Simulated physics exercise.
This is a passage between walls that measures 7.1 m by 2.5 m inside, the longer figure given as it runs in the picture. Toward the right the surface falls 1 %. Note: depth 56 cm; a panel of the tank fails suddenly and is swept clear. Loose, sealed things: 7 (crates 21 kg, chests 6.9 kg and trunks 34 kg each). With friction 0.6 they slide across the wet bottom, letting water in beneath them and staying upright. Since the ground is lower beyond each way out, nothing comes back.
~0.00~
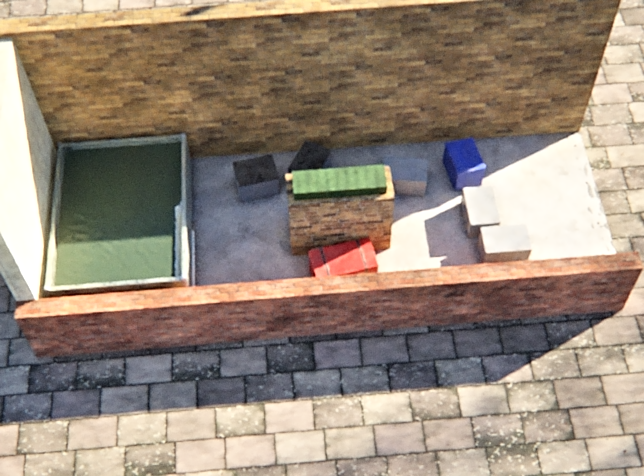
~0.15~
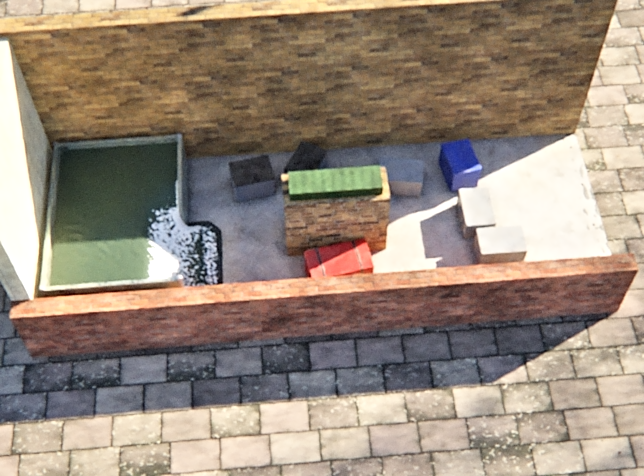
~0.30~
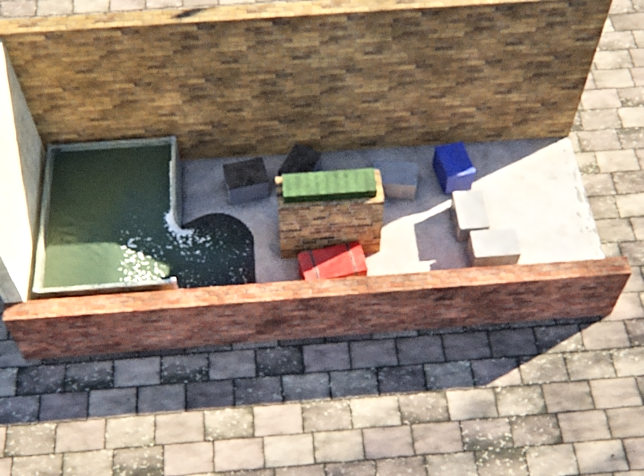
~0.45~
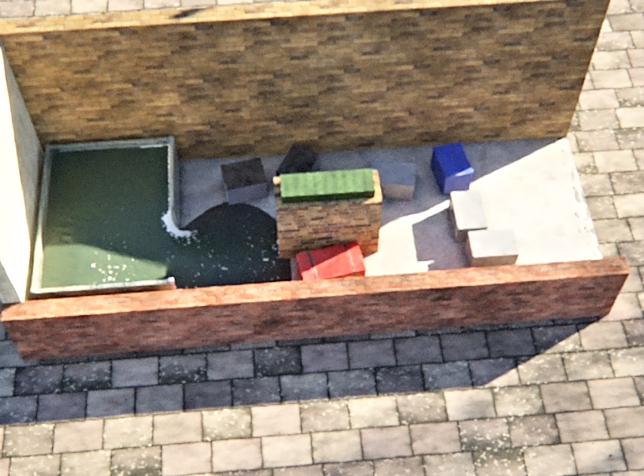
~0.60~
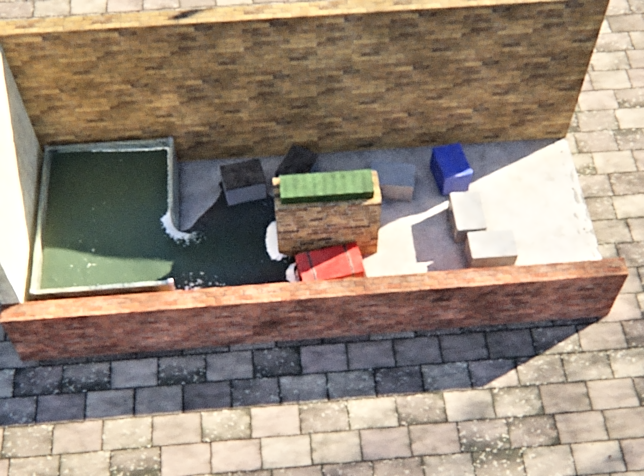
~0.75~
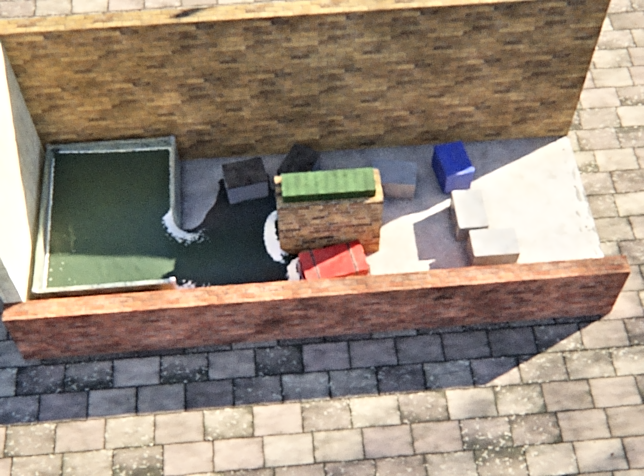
Dark green water pouring from a tank at left, spreading right across a walled passage and foaming against a brick block among unmoving boxes.
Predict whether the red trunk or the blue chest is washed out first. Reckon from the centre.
The red one is washed out first.
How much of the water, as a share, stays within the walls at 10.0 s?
I'd say some 40 percent hasn't gone yet.
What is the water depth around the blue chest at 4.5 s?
Depth approx. 9 cm.
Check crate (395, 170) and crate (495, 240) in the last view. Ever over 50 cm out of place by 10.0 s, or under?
The first one falls shy and the second one tops the mark.
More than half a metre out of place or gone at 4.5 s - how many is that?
6.
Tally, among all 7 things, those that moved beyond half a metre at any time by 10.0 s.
It adds up to 6.
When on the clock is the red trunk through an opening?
Roughly 3.0 s, I'd say.
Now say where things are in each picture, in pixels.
The first picture shows the red trunk at (343, 258), on the bottom; the blue chest at (465, 155), on the bottom; 3.4 m2 under water; 0 of 7 have shifted.
The second picture shows the red trunk at (339, 259) rests on the ground; the blue chest at (461, 157) rests on the ground; 4.0 m2 under water; 0 of 7 have shifted.
The third picture shows the red trunk at (333, 262) rests on the ground; the blue chest at (455, 160) rests on the ground; 4.7 m2 under water; 0 of 7 have shifted.
The fourth picture shows the red trunk at (331, 262) rests on the ground; the blue chest at (453, 160) rests on the ground; 5.5 m2 under water; 0 of 7 have shifted.
The fifth picture shows the red trunk at (330, 263), on the bottom; the blue chest at (452, 161), on the bottom; water covers 5.9 m2; 0 of 7 have shifted.
The sixth picture shows the red trunk at (333, 261) rests on the ground; the blue chest at (454, 159), on the bottom; 6.3 m2 under water; 0 of 7 have shifted.
After 2.0 s the red trunk is near (477, 258), 1.8 m from its start, afloat; the blue chest is near (454, 159), 0.0 m from its start, aground; 0 of 7 are out; 1 afloat.
After 4.5 s the red trunk has gone out (at 2.9 s); the blue chest is near (548, 134), 1.4 m from its start, afloat; 3 of 7 are out; 3 afloat.
After 7.0 s the red trunk has gone out (at 2.9 s); the blue chest has gone out (at 5.0 s); 4 of 7 are out; 1 afloat.
After 10.0 s the red trunk has gone out (at 2.9 s); the blue chest has gone out (at 5.0 s); 4 of 7 are out; 1 afloat.
